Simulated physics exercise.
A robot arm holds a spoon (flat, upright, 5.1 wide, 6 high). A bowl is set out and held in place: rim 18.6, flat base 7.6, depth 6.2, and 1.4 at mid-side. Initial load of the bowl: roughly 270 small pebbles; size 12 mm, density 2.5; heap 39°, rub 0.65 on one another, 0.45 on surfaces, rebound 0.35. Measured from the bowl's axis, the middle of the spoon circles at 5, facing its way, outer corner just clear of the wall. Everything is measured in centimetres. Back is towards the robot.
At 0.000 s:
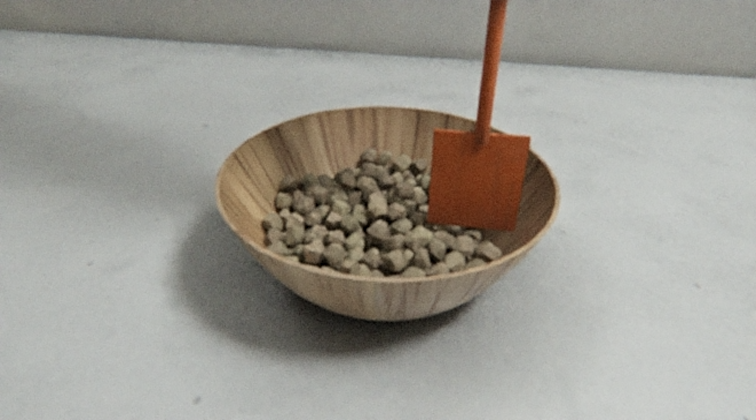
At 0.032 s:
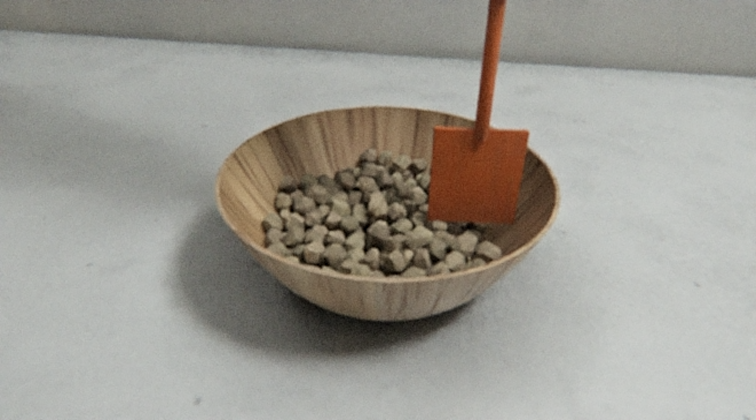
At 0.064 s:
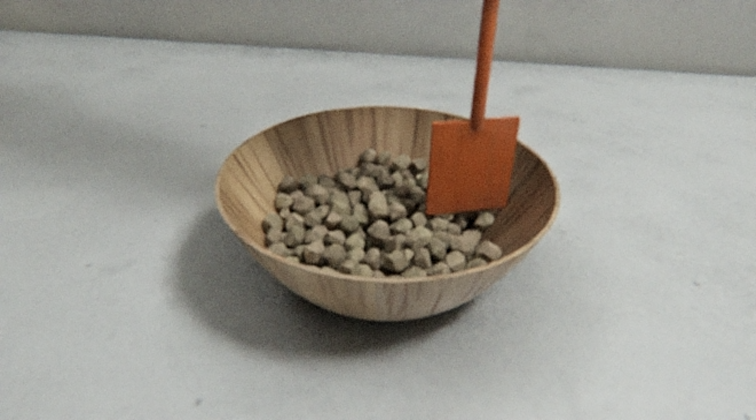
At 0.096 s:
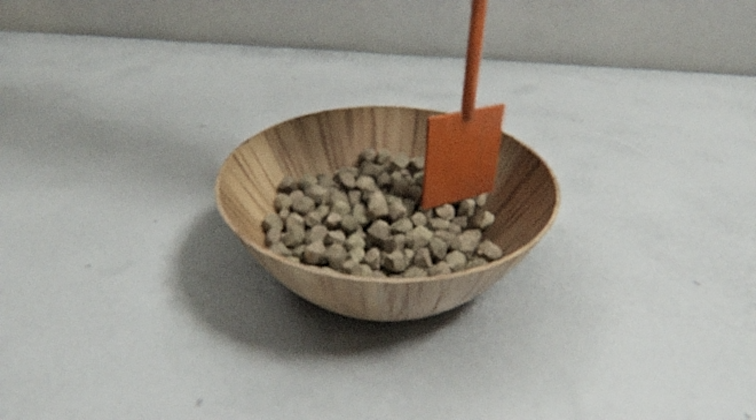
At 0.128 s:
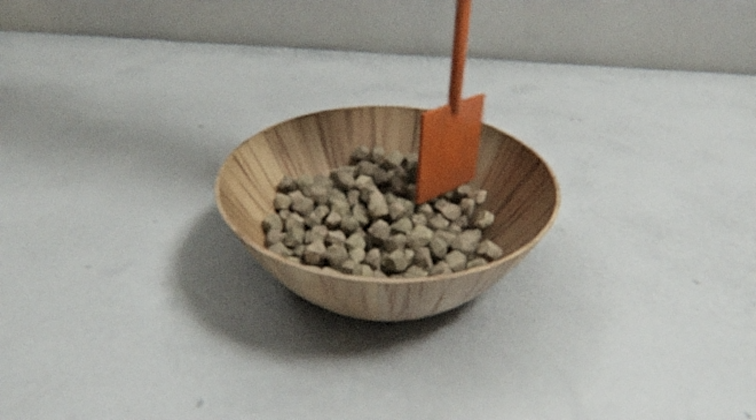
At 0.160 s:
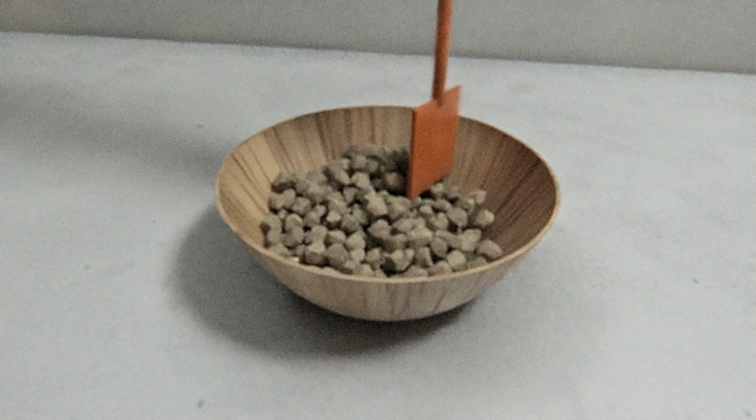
On a pale grey surface, a wooden bowl holds a heap of small brown pebbles, with a flat, square orange spoon upright at its right side. The spoon sweeps slowly along the inside of the bowl toward the back, turning until its blade looks narrow, while the pebbles shift slightly and the bowl stays still.
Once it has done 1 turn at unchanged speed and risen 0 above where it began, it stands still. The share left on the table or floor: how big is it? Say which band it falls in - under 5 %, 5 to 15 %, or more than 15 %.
It falls between 5 and 15 %.
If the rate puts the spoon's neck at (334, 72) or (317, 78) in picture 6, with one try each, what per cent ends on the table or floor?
It comes to roughly 25 per cent and then 25 per cent.
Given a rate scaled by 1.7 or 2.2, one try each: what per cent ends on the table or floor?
I'd expect about 20 per cent, then about 25 per cent.
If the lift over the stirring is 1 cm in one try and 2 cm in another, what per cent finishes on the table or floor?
I'd say some 5 per cent, and some 0 per cent.
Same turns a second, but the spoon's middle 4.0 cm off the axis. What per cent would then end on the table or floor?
That would make it around 10 percent.
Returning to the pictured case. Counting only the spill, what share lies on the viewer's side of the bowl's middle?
Around 100 %.
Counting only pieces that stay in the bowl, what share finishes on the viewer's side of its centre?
Close to 35 in a hundred.
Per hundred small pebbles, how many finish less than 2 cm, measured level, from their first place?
Result: Close to 30 per cent of the load.
By 0.43 s, 177° round, highest piece 8 above the table; 267 in the bowl, 1 on the table or floor, 2 in flight or on the tool.
By 0.70 s, 293° round, highest piece 8 above the table; 251 in the bowl, 14 on the table or floor, 5 in flight or on the tool.
By 1.03 s, 0° round, highest piece 7 above the table; 250 in the bowl, 20 on the table or floor.
By 1.73 s, 0° round, highest piece 7 above the table; 250 in the bowl, 20 on the table or floor.
Final count, 250 in the bowl, 20 on the table or floor. That is 7 % on the table or floor.
